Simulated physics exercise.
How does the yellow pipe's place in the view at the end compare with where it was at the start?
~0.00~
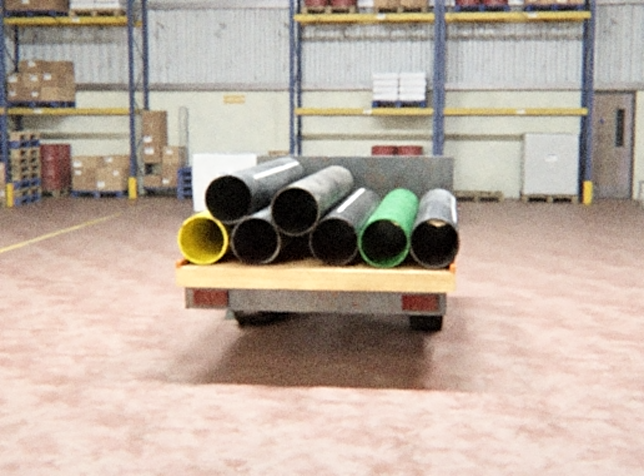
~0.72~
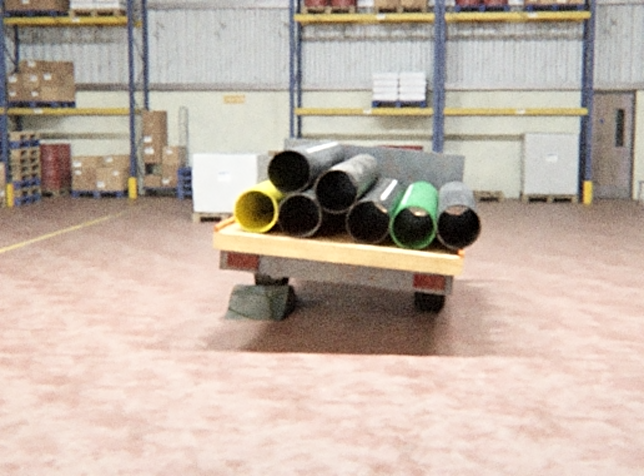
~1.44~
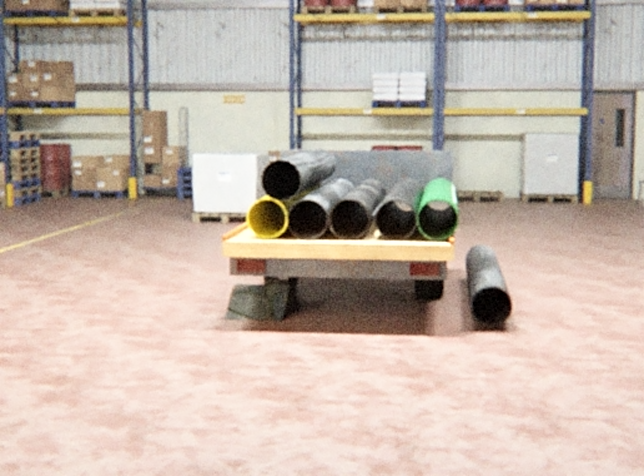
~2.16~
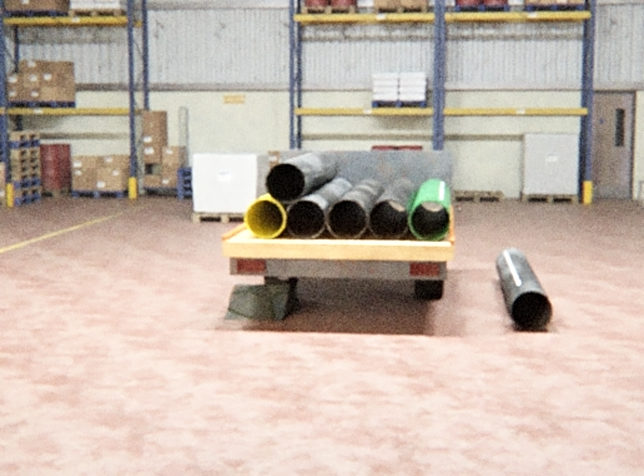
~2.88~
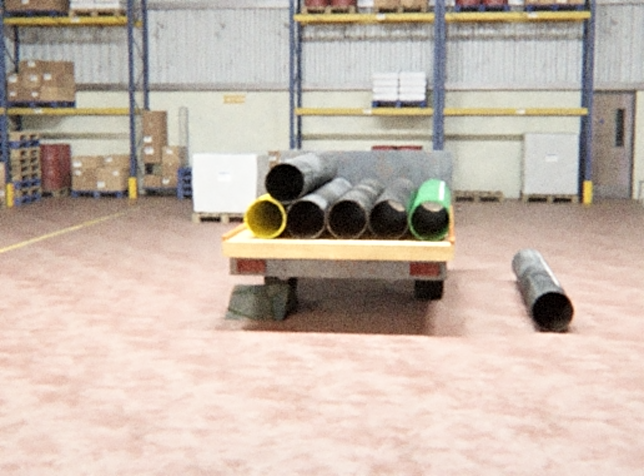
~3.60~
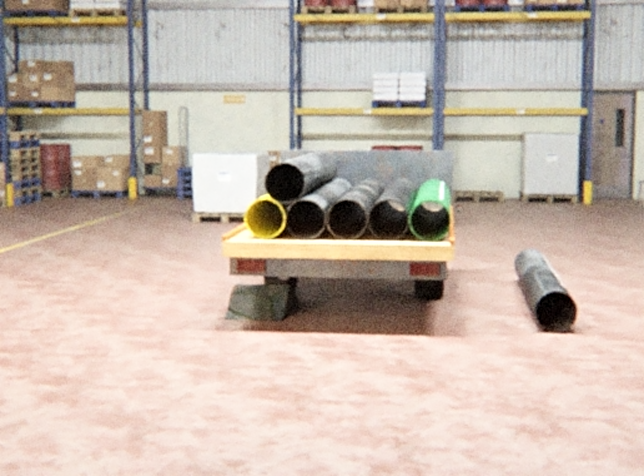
It ends up farther right and slightly higher in the view than at the start, still lying on the trailer deck near the left edge.
